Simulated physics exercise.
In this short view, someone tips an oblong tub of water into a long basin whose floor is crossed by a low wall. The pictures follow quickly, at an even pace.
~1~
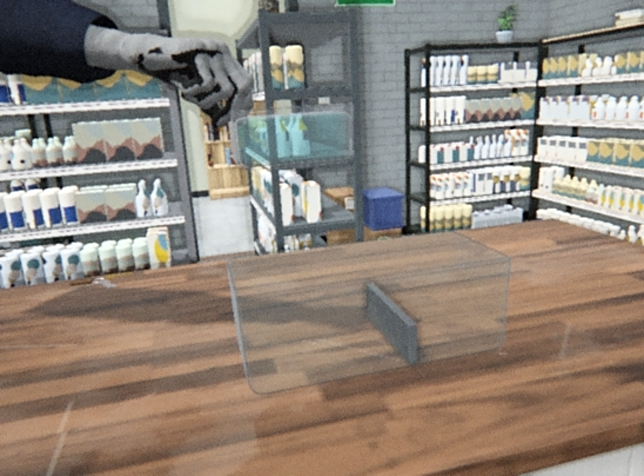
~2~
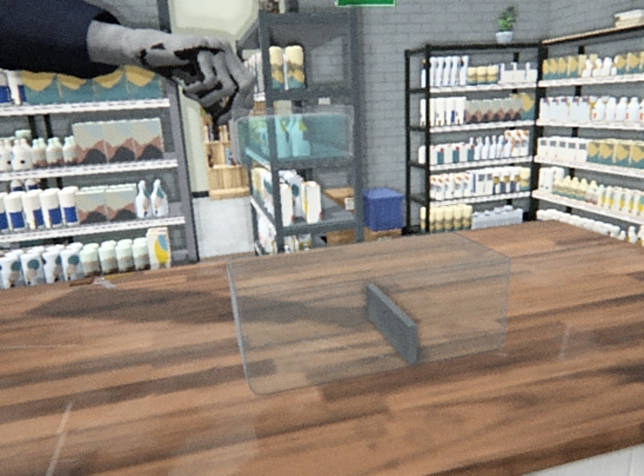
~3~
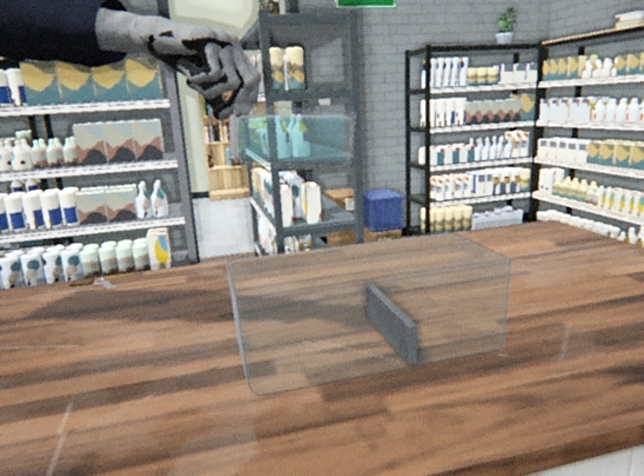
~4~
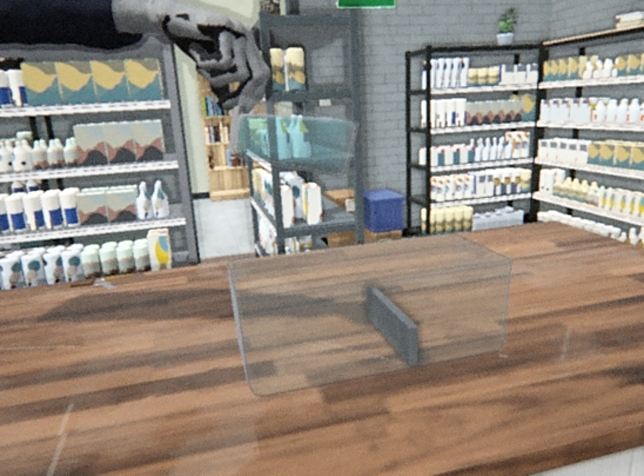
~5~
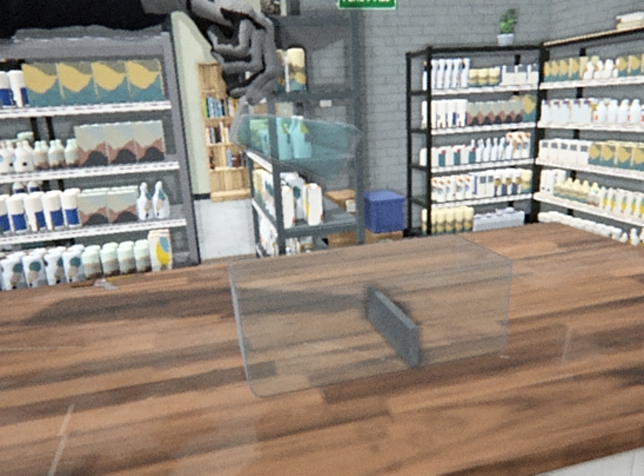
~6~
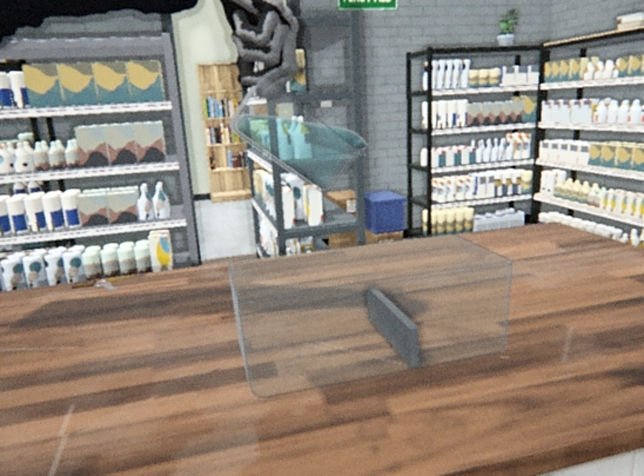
A gloved grey hand in a dark sleeve, at the upper left, shifts to the right and rises as the clear, oblong tub of teal water below it tilts steadily, its right side dipping. Beneath it, a transparent basin with a low grey wall across its floor rests motionless on a brown wooden counter. The fixed, slightly raised view faces a shop with stocked shelves, a pale brick wall and a blue bin.
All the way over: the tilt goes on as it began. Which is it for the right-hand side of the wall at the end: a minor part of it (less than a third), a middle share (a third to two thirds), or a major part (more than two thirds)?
I reckon what ends right of the wall lands in the middle band of a third to two thirds.
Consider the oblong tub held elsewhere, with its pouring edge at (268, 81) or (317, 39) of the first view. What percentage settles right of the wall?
About 5 and 40 per cent.
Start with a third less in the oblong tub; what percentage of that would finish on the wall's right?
I'd put it at around 30 %.
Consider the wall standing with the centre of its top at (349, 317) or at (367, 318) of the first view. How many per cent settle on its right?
First try close to 85 percent, second try close to 75 percent.
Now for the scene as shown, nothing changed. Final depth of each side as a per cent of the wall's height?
The left reaches some 20 %, the right about 30 %.
A moment on, the tilt is 110° and 9 per cent is still to pour, 8 is left of the wall and 36 right of it.
Next, the tilt is 115° and 1 per cent is still to pour, 38 is left of the wall and 55 right of it.
Then the tilt is 115° and 0 per cent is still to pour, 46 is left of the wall and 50 right of it.
Later the tilt is 115° and 0 per cent is still to pour, 47 is left of the wall and 51 right of it.
Finally, 46 per cent lies left of the wall, 51 right of it and 3 outside.
